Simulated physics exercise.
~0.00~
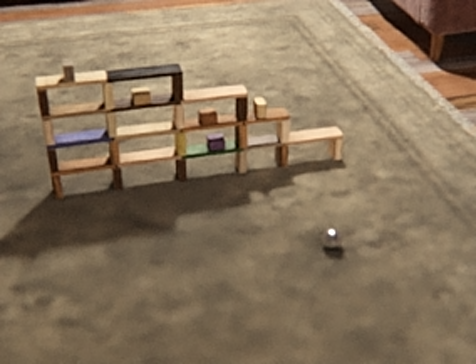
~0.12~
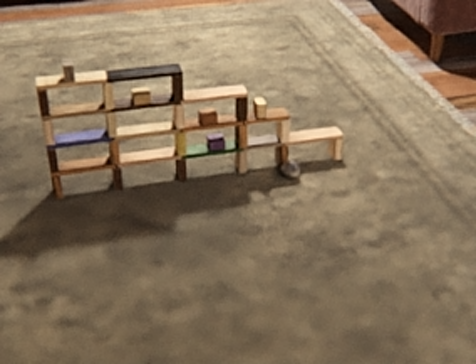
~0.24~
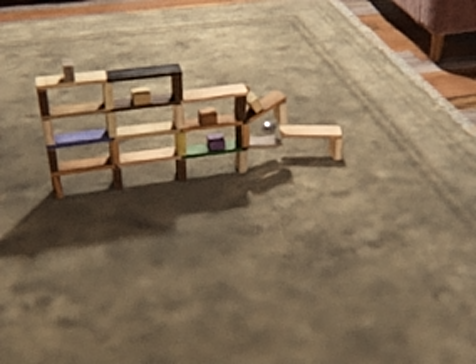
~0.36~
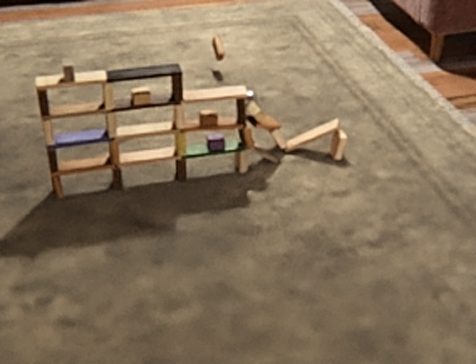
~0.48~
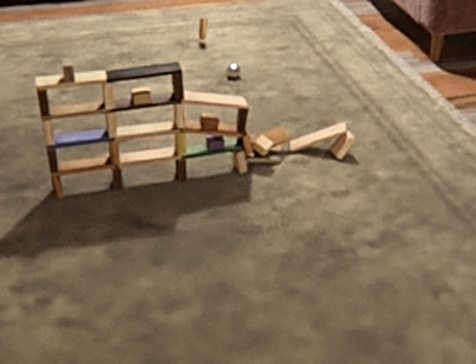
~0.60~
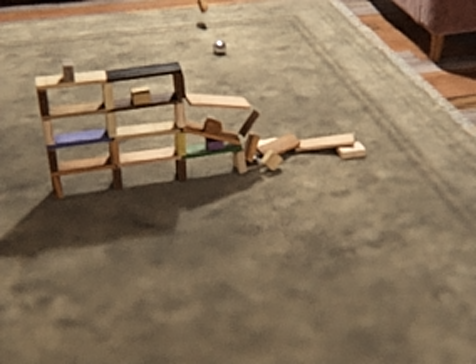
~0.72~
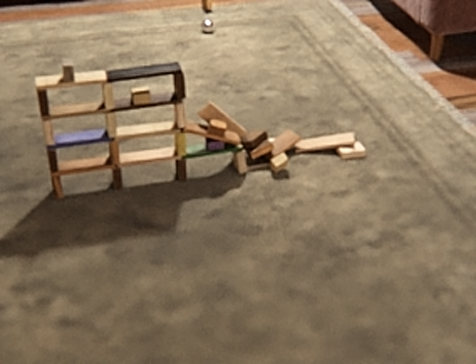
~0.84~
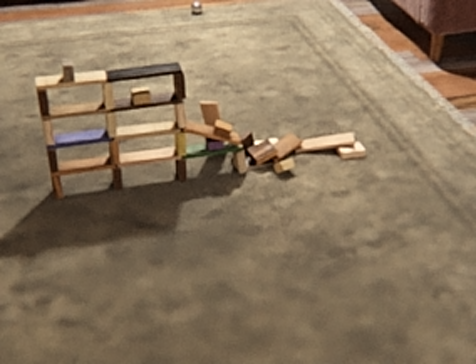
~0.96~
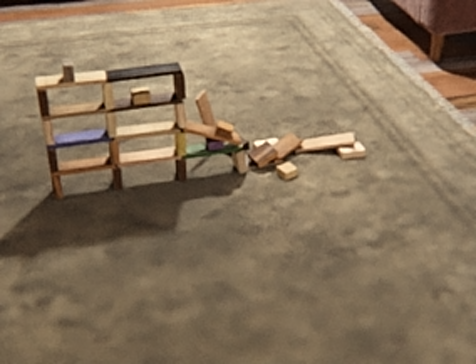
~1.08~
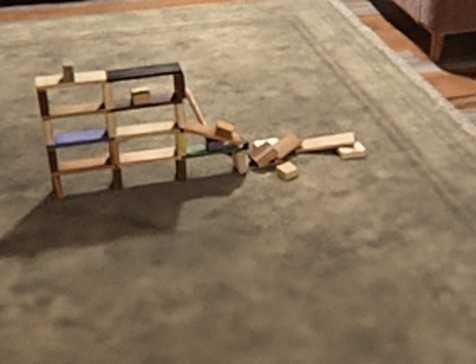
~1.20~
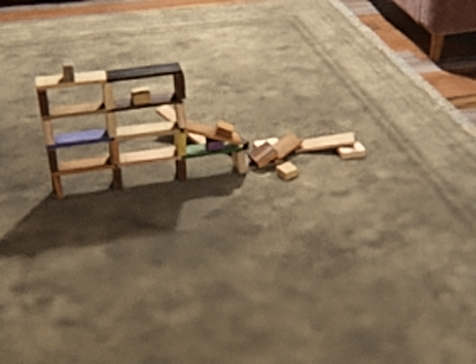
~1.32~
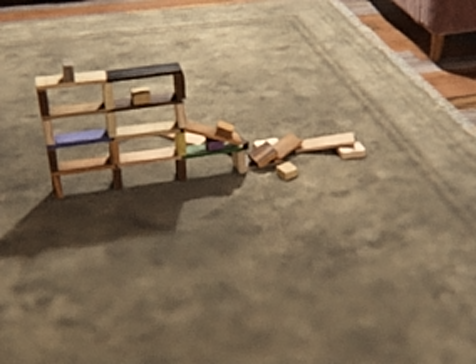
A stepped structure of wooden planks and posts stood on a carpet until a small steel ball rolled into its low right end, knocked a post away and rolled off behind, while the right side collapsed in a heap and the taller left part stayed standing.
